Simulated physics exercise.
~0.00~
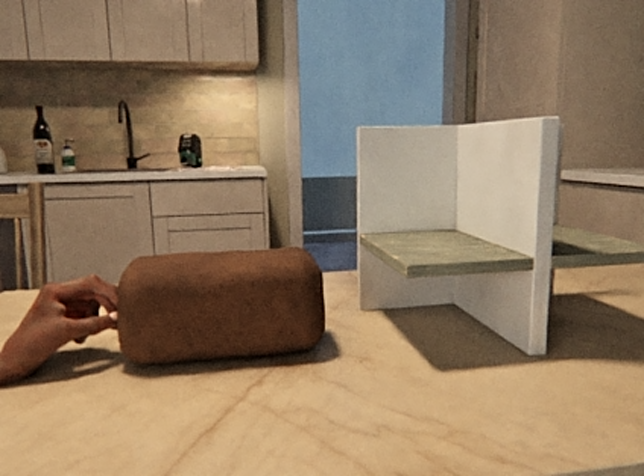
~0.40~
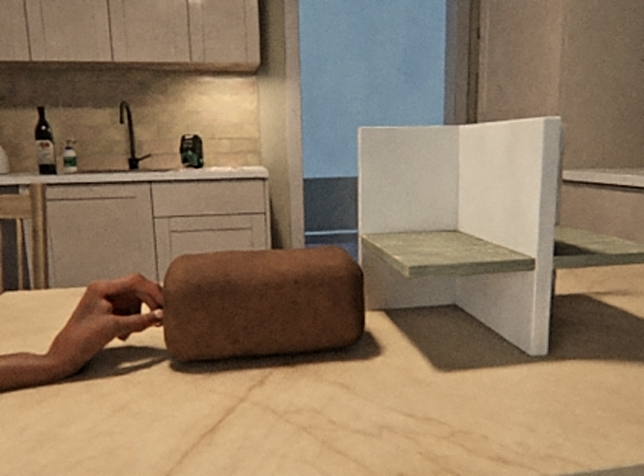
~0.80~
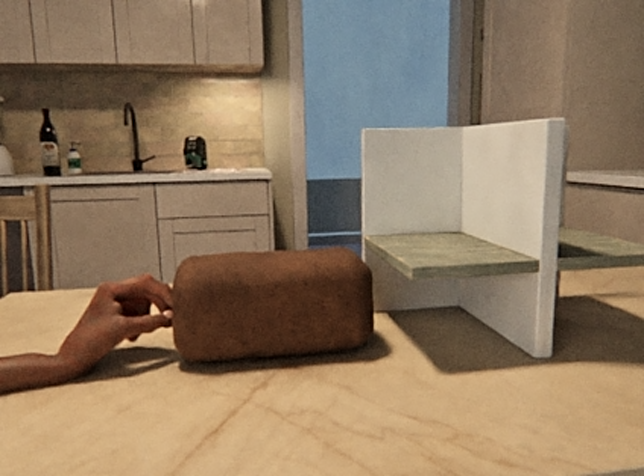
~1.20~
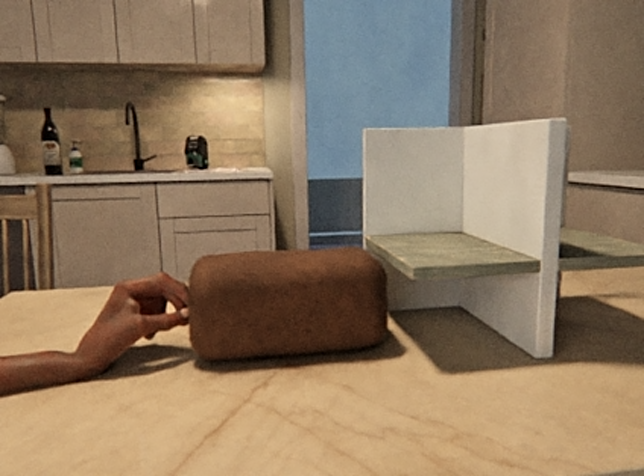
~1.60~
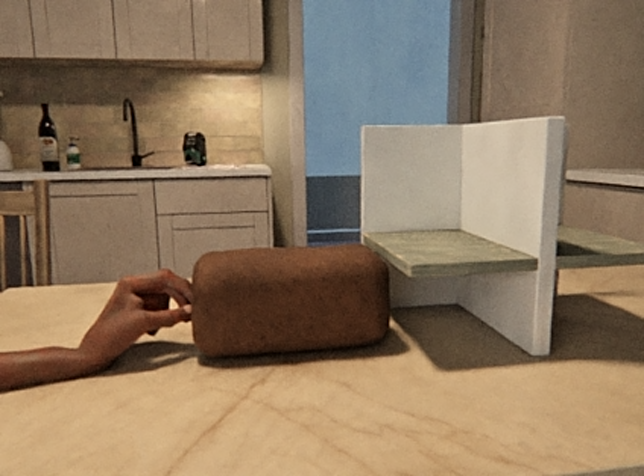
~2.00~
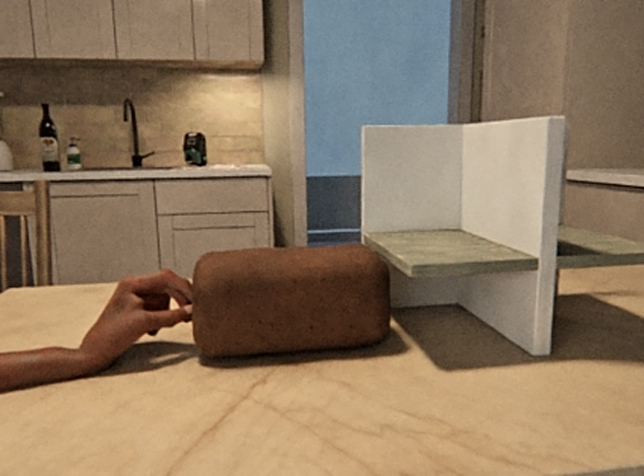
On a pale table in a kitchen, a hand on the left pushed a brown loaf to the right towards a low greenish shelf fixed to white panels, and the loaf stopped at the shelf's edge, too tall to go underneath.
